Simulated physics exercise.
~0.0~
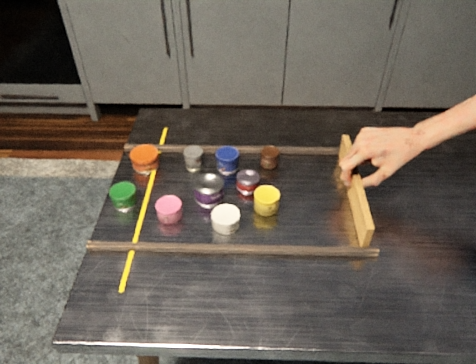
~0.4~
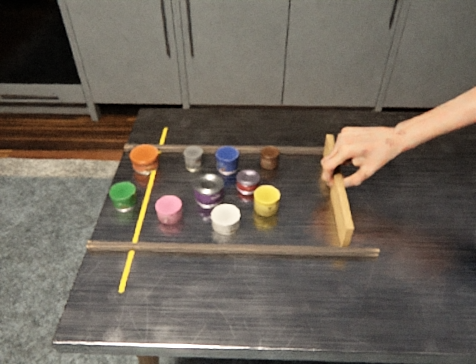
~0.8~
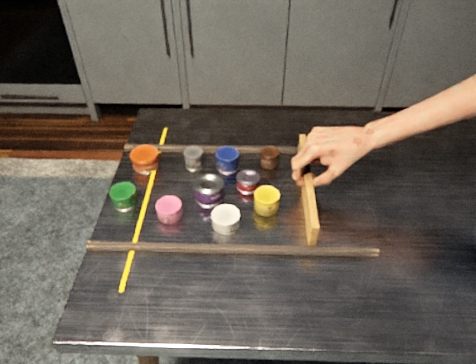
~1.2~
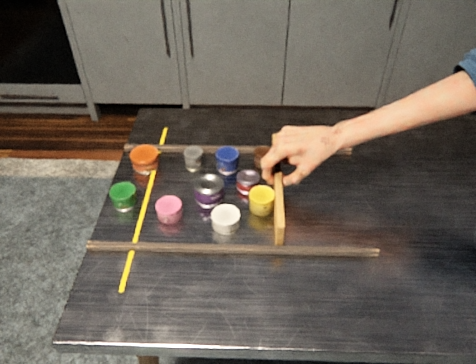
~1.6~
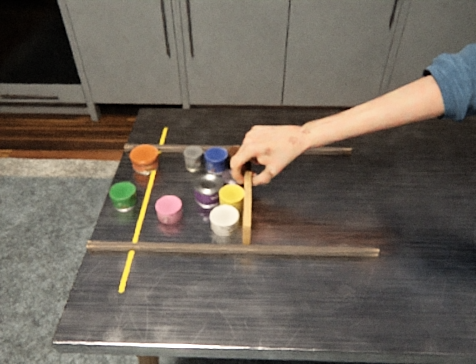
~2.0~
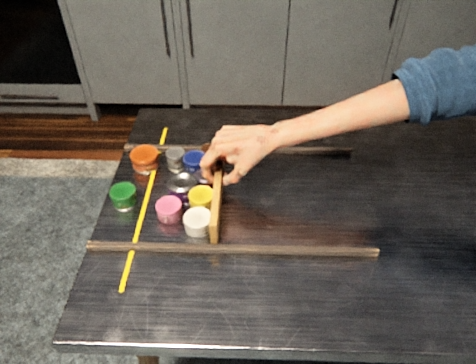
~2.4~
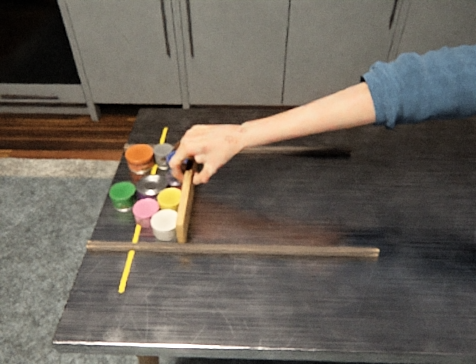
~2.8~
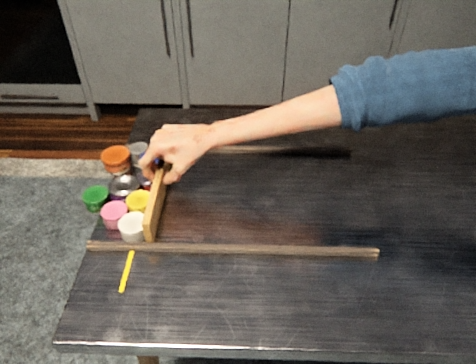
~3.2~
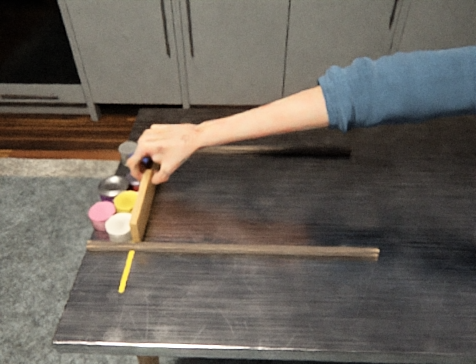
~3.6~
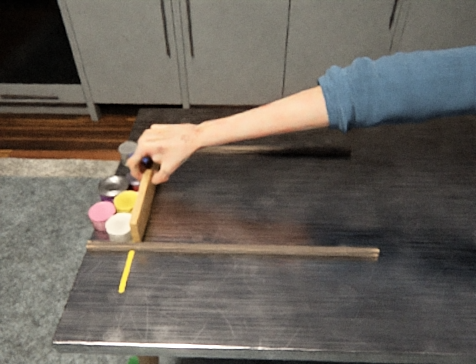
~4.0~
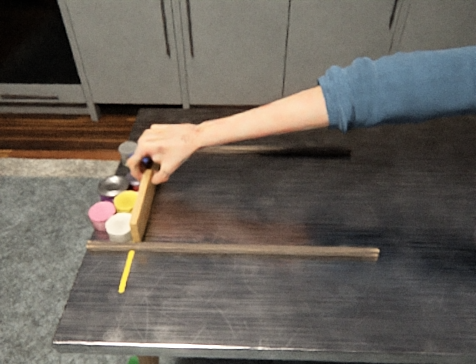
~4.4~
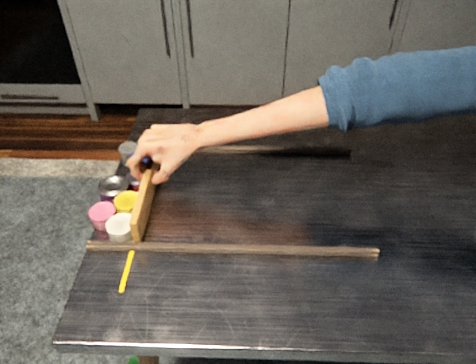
A hand pushed an upright wooden board leftward across a dark table between two rails, gathering small colorful tubs and shoving them past the yellow tape until the green and orange ones dropped off the edge, then held still with the rest bunched there.
